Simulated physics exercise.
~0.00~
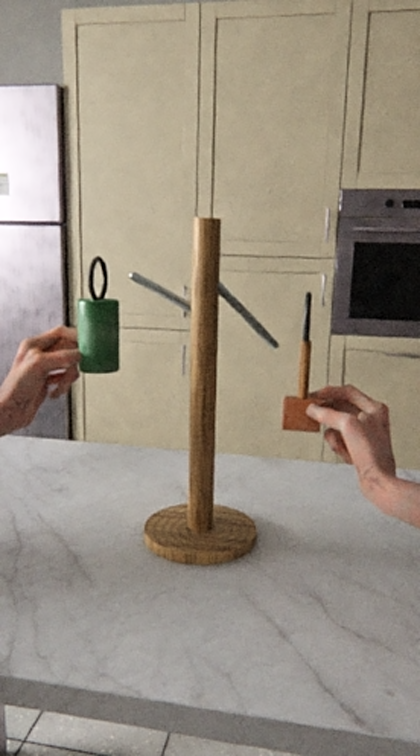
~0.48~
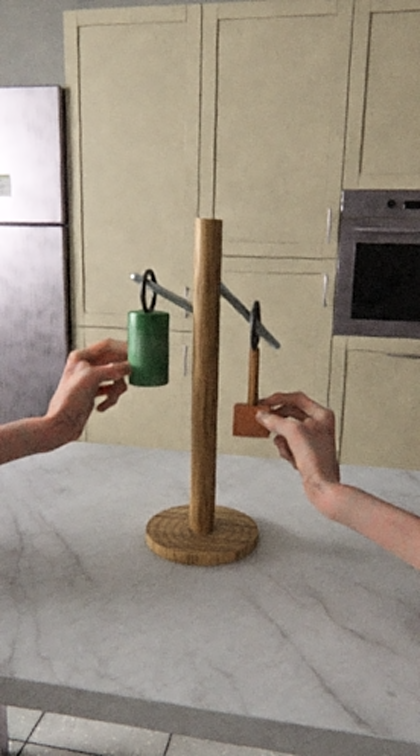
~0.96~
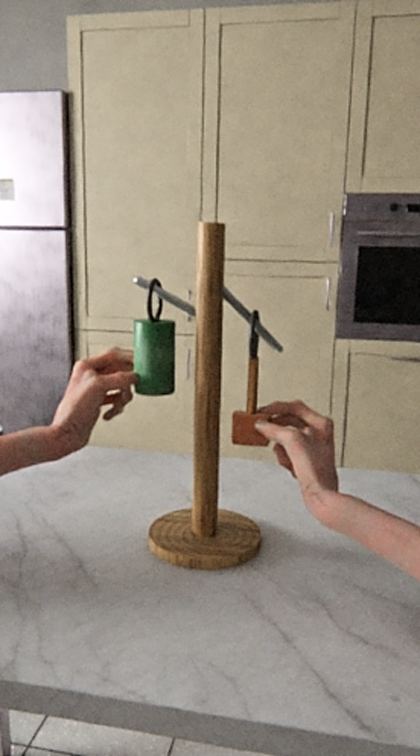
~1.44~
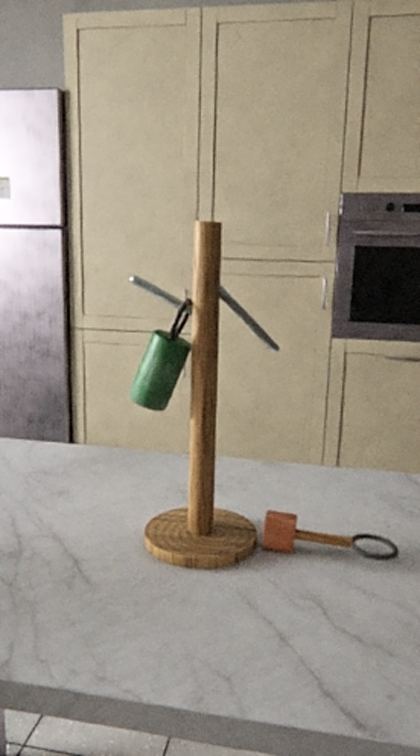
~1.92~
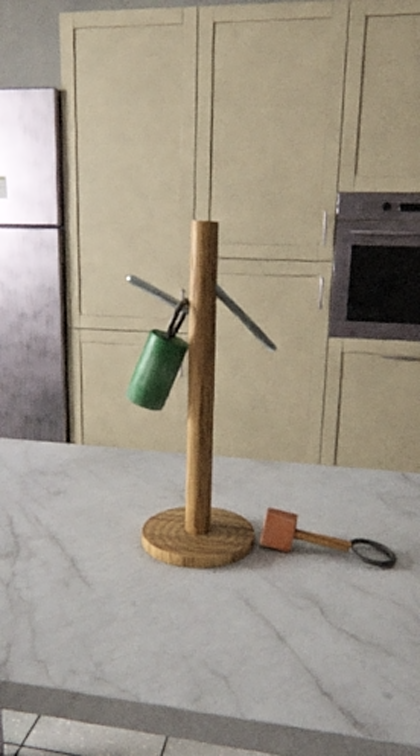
On a marble counter, hands hook two objects on pegs; the green one hangs, the orange falls.
